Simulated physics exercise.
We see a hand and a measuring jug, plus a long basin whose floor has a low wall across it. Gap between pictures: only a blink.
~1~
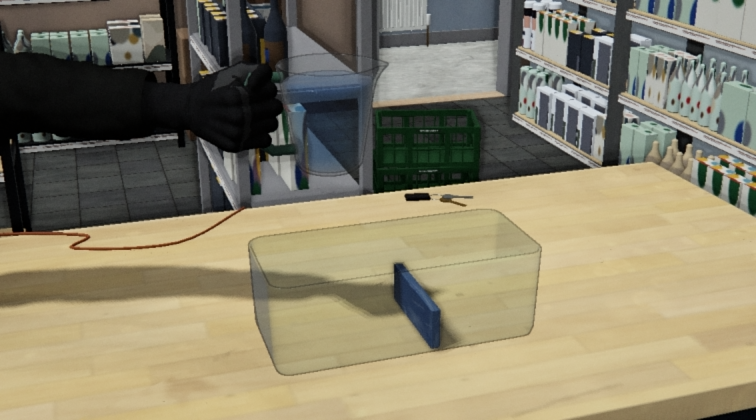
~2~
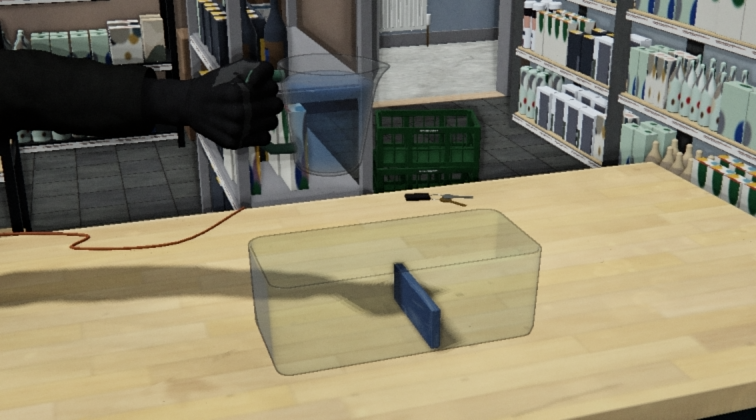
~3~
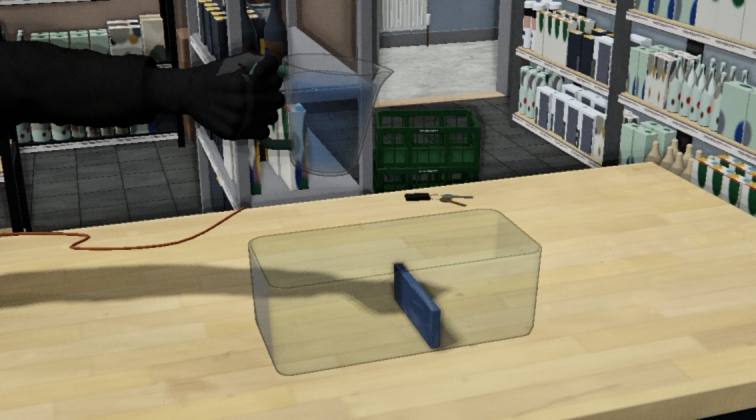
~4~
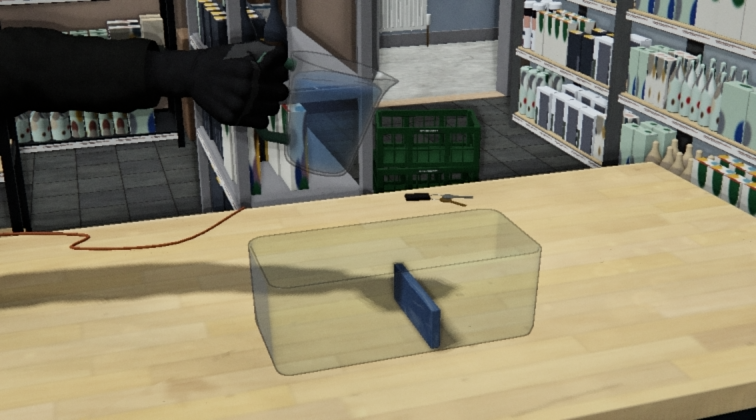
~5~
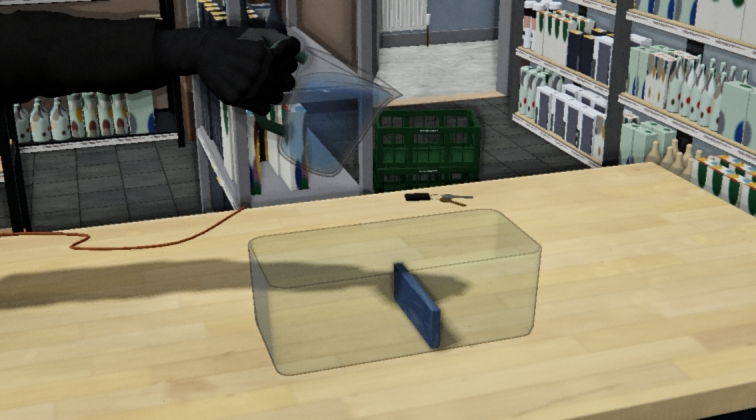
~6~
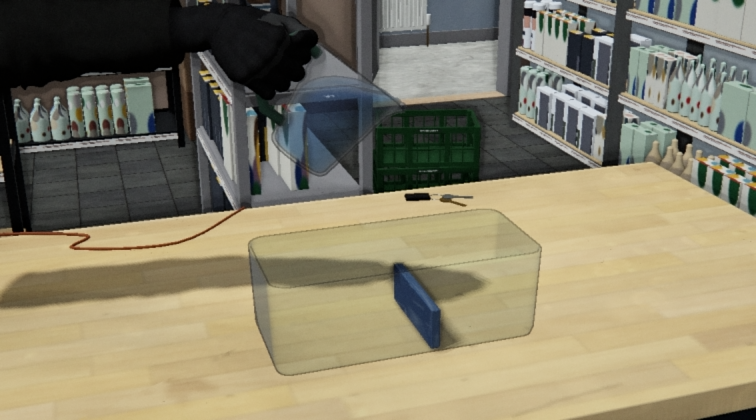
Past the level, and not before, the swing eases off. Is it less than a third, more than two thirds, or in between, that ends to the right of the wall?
Well, the amount right of the wall reaches a third without passing two thirds.
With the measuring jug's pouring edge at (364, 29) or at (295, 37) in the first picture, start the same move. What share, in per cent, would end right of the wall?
Estimate, first then second: 30 per cent and 10 per cent.
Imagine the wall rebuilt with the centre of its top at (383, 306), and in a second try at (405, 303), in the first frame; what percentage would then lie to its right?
Well, it's close to 85 per cent for the first one, then 75 per cent for the other.
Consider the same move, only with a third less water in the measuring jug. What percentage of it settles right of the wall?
I'd say roughly 35 percent.
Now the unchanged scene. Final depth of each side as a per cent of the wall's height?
Left of the wall 20 %, right of the wall 30 %.
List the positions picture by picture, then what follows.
In the first frame, tilt 0°; pouring edge (388, 62); surface from (282, 83) to (372, 76); the long basin's rim runs from (258, 265) to (519, 230); the wall's top is at (416, 287).
In the second frame, tilt 2°; pouring edge (389, 64); surface from (283, 81) to (372, 76).
In the third frame, tilt 7°; pouring edge (393, 69); surface from (287, 79) to (374, 79).
In the fourth frame, tilt 16°; pouring edge (398, 79); surface from (291, 78) to (380, 83).
In the fifth frame, tilt 27°; pouring edge (403, 93); surface from (294, 90) to (389, 88).
In the sixth frame, tilt 40°; pouring edge (404, 110); surface from (286, 109) to (395, 99); 1 per cent is over the edge.
A moment on, the measuring jug is tipped right over and 34 per cent is still to pour, 0 is left of the wall and 30 right of it.
Next, the measuring jug is tipped right over and 2 per cent is still to pour, 34 is left of the wall and 47 right of it.
Then the measuring jug is tipped right over and 0 per cent is still to pour, 43 is left of the wall and 49 right of it.
Later the measuring jug is tipped right over and 0 per cent is still to pour, 43 is left of the wall and 50 right of it.
At rest 43 per cent lies left of the wall, 50 right of it and 7 outside.
